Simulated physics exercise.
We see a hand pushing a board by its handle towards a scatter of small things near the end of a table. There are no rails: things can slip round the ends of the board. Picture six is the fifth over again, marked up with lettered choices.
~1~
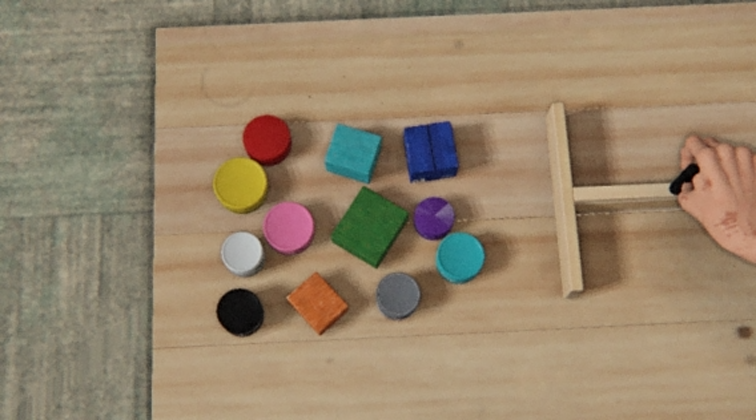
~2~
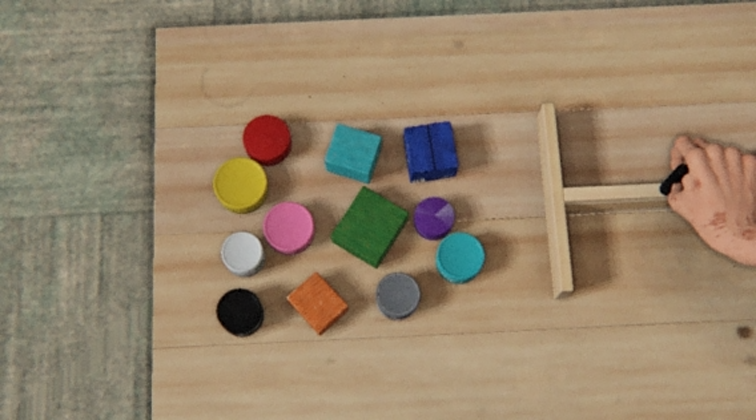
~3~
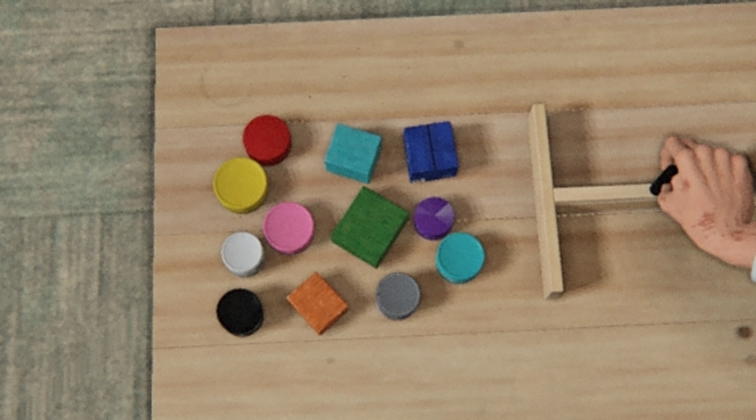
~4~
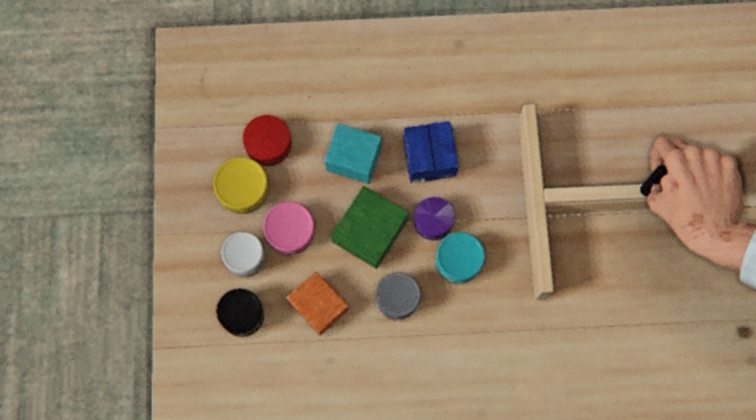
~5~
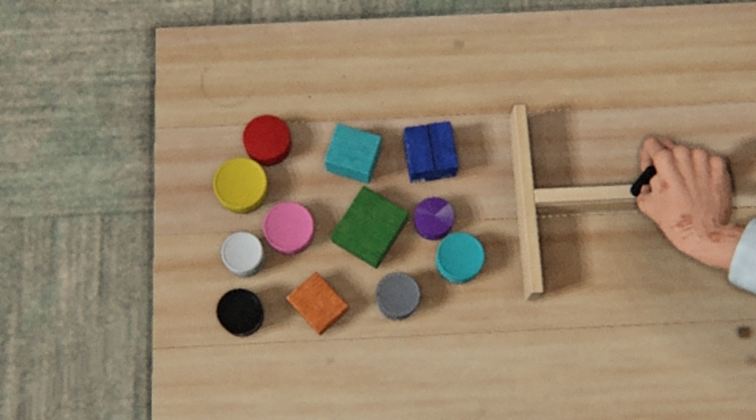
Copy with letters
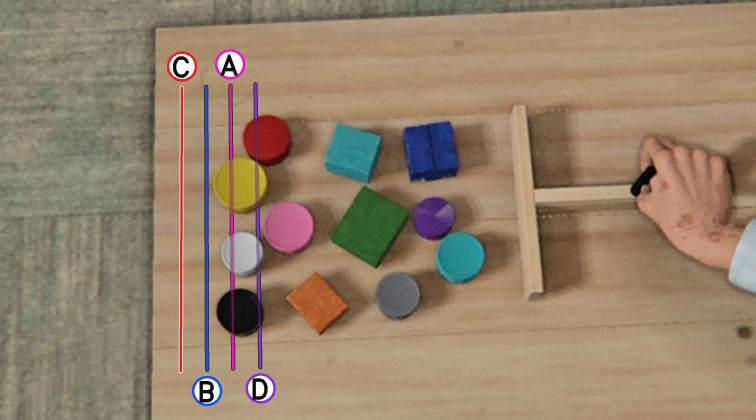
On a pale wooden tabletop above a grey-green floor, seen from overhead, the view stays still. Round red, yellow, pink, white, black, grey, purple and turquoise pieces sit at the left among turquoise, blue, green and orange blocks, with a T-shaped wooden board to their right. A hand at the right grips the board's dark handle and slides it slowly a short way left, touching none of the pieces.
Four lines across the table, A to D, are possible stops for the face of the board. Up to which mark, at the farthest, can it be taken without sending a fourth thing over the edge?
A is the last line within the limit.
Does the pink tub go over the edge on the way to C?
Yes.
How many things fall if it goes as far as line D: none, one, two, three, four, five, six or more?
Two.
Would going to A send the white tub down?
No.
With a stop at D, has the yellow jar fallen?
Yes.
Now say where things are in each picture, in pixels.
The first picture shows turquoise block (354, 154); green block (370, 227); orange block (318, 304).
The second picture shows board (558, 194); grey tin (397, 297).
The third picture shows board (548, 195); pink tub (289, 229).
The fourth picture shows board (538, 195); blue box (431, 152).
The fifth picture shows board (529, 196); red tin (268, 141); turquoise tub (460, 258); yellow jar (242, 186).
On the copy, A at (232, 221); B at (207, 223); C at (181, 224); D at (258, 220).
On A. First, board (422, 201); grey tin (383, 305); blue box (388, 153).
Then, board (315, 206); yellow jar (189, 174); pink tub (190, 224).
Finally, board (232, 210); yellow jar over the edge; pink tub over the edge; two fallen.
By contrast, B drops five; C drops six; D is within the limit but short.
